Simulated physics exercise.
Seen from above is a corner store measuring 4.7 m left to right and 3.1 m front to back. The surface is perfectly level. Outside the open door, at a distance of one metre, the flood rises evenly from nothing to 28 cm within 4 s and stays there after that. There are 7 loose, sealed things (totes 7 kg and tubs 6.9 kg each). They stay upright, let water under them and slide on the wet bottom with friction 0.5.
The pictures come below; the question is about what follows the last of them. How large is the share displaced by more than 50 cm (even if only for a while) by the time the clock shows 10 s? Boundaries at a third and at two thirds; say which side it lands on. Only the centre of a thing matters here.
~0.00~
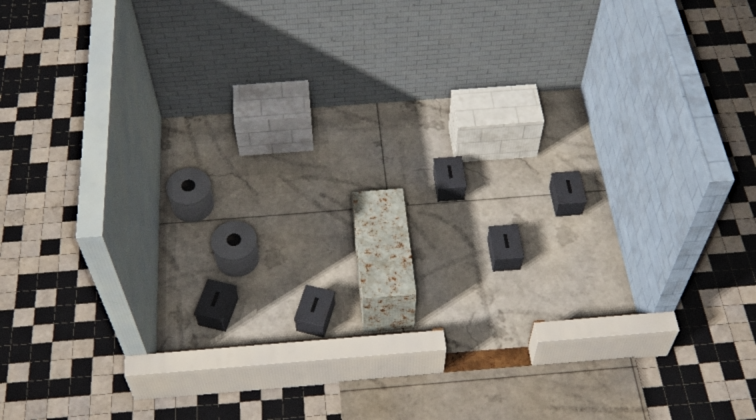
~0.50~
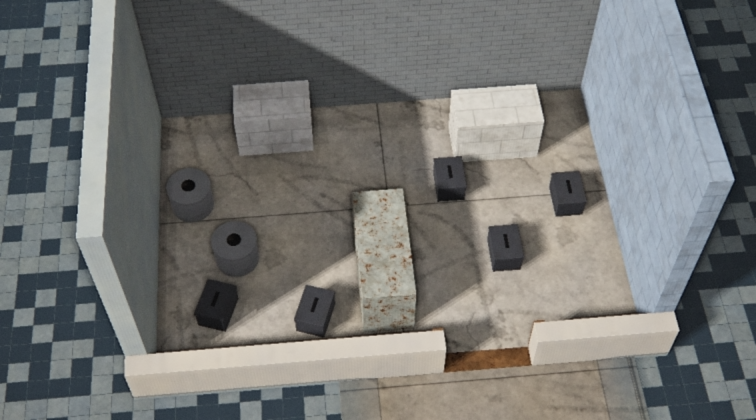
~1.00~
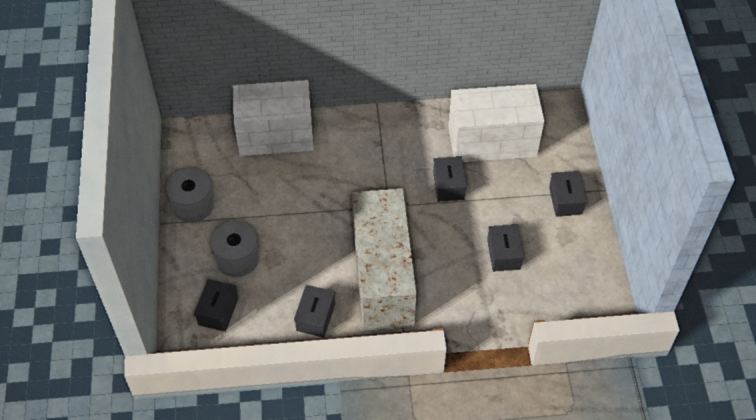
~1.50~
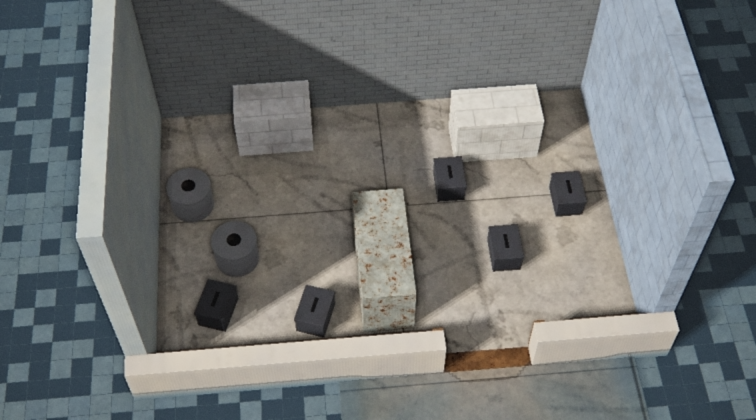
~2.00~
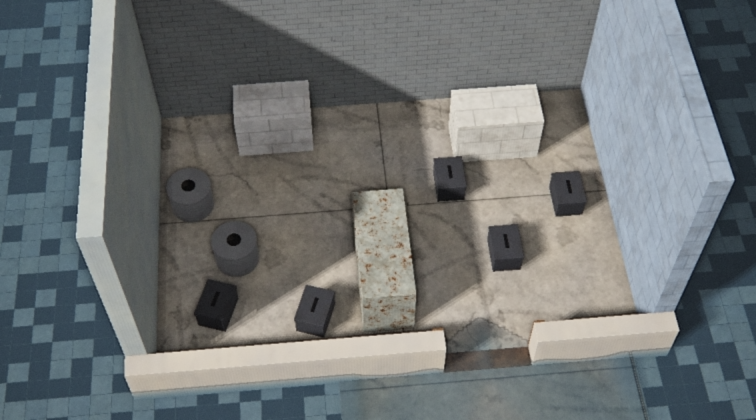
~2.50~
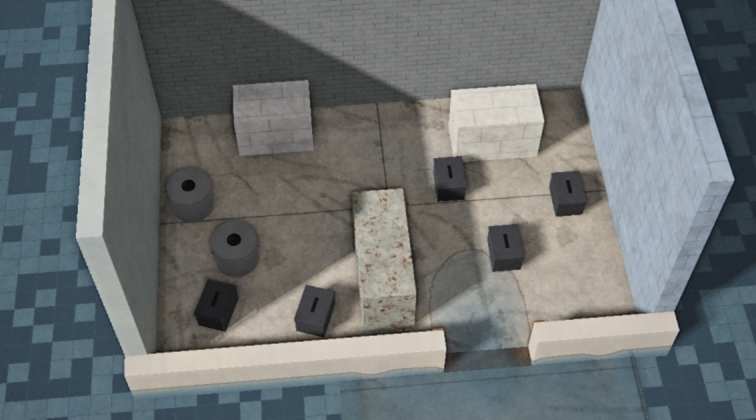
It lands between a third and two thirds.
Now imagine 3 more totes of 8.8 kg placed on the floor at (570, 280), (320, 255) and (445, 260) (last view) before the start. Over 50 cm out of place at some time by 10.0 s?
In order: Above the mark, below the mark, above the mark.
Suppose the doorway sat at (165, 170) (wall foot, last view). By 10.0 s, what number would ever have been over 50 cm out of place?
Then 6.
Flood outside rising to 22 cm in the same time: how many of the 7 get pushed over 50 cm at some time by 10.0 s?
So the tally would be 3.
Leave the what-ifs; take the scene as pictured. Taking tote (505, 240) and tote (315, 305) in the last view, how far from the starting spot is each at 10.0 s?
First 100 cm, then 20 cm.
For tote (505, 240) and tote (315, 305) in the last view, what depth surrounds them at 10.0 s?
14 and 8 cm.
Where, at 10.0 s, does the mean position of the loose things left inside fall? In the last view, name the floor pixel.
Near (332, 267).
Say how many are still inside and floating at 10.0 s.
At that time the total is 6.
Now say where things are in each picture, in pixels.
A tote at (506, 242) rests on the ground; a tote at (450, 172), on the bottom; water covers 0.0 m2; 0 of 7 have shifted, in the first frame.
A tote at (506, 242), on the bottom; a tote at (450, 172), on the bottom; 0.0 m2 under water; 0 of 7 have shifted, in the second frame.
A tote at (506, 242), on the bottom; a tote at (450, 172) rests on the ground; water covers 0.0 m2; 0 of 7 have shifted, in the third frame.
A tote at (506, 242) rests on the ground; a tote at (450, 172) rests on the ground; 0.0 m2 under water; 0 of 7 have shifted, in the fourth frame.
A tote at (506, 242), on the bottom; a tote at (450, 172) rests on the ground; 0.1 m2 under water; 0 of 7 have shifted, in the fifth frame.
A tote at (506, 242) rests on the ground; a tote at (450, 172), on the bottom; water covers 0.8 m2; 0 of 7 have shifted, in the sixth frame.
After 3.5 s 0 of 7 are over 50 cm from their spots; 0 afloat.
After 4.5 s 1 of 7 are over 50 cm from their spots; 0 afloat.
After 7.0 s 3 of 7 are over 50 cm from their spots; 3 afloat.
After 10.0 s 3 of 7 are over 50 cm from their spots, and 3 have been at some point; 6 afloat.
